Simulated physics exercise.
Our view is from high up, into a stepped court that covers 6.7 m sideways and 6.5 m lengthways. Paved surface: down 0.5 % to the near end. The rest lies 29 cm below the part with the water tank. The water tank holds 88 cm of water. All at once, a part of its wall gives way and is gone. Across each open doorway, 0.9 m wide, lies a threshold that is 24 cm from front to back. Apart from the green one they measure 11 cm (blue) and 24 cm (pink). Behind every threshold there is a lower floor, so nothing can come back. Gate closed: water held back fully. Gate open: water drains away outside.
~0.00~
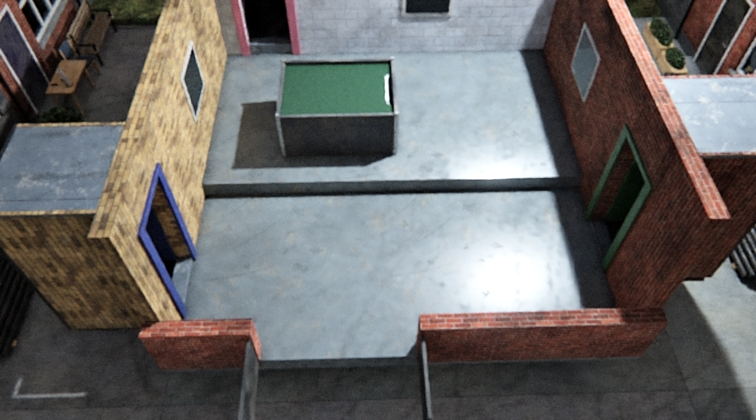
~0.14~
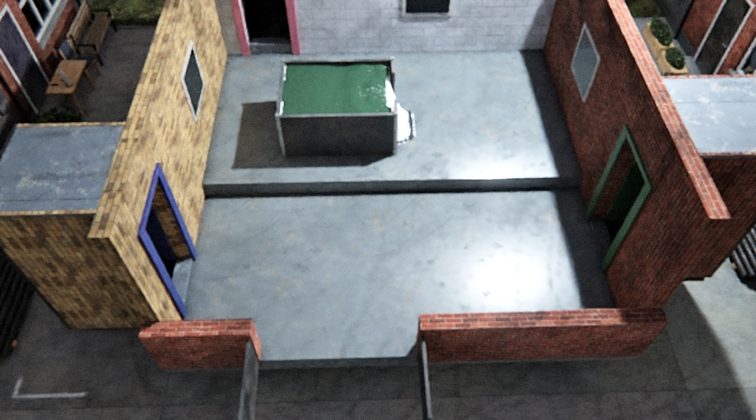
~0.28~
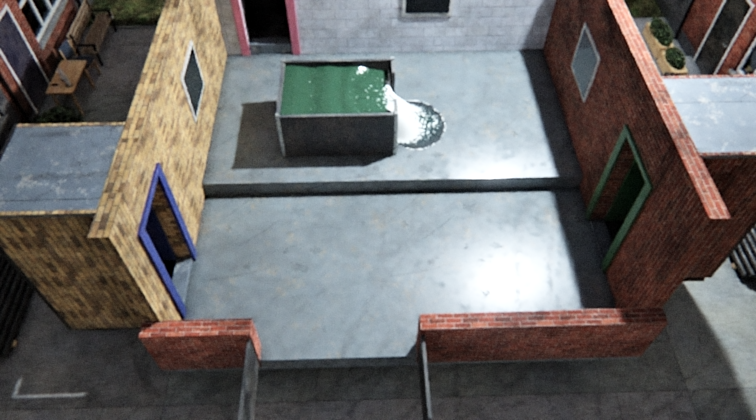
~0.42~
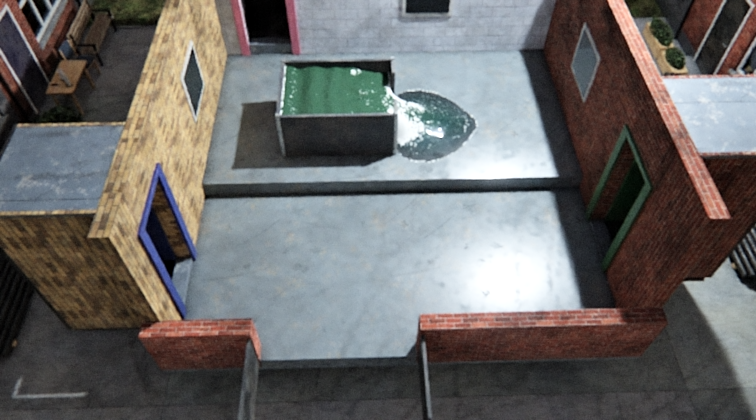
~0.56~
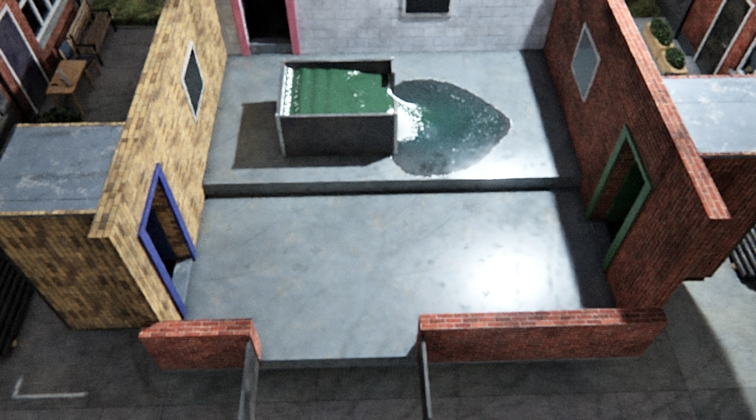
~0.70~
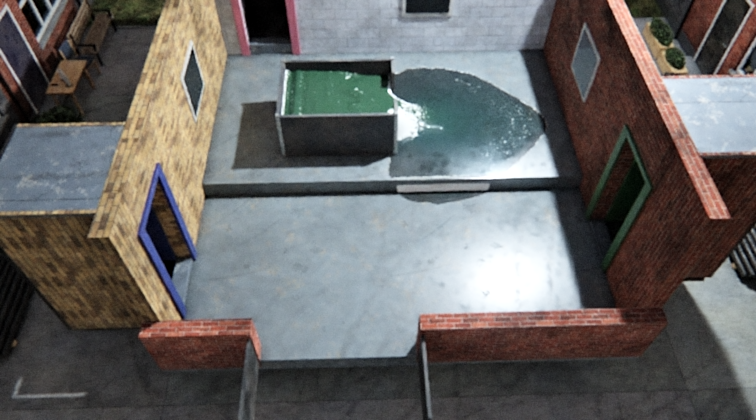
Green water pouring from the right side of a raised tank and spreading across the upper paved level of a walled courtyard.
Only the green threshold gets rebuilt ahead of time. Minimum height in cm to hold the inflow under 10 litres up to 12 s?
Roughly 11 cm.
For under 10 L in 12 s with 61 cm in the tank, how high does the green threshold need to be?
Roughly 6.5 cm high.
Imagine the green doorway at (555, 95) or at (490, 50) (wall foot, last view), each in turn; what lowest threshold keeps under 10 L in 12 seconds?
In turn: Roughly 24 cm, roughly 16 cm.
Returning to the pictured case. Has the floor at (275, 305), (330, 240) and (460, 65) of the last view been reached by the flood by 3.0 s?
Those three come out bone-dry, bone-dry and soaked, in that order.
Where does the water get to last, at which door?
Last: Blue.
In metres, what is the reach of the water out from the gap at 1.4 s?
Around 4.0 m from the gap.
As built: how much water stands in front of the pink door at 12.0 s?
6.0 cm.
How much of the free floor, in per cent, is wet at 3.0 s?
I'd say near 35 percent.
After 1.4 s water covers 35 % of the floor, deepest (36 cm) near (404, 123); it has not reached the green door.
After 3.0 s water covers 35 % of the floor, deepest (30 cm) near (623, 335); 10 cm at the green door, 27 litres in over its 5 cm threshold.
After 12.0 s water covers 95 % of the floor, deepest (12 cm) near (178, 347); 6 cm at the green door, 74 litres in over its 5 cm threshold.
At the green door as built, the water arrived by 1.6 s and peaked near 13 cm at 2.0 s.
With a threshold of 10 cm, 14 litres would have come in within the 12 s; with 13 cm, 4 litres. So under 10 litres takes about 11 cm.
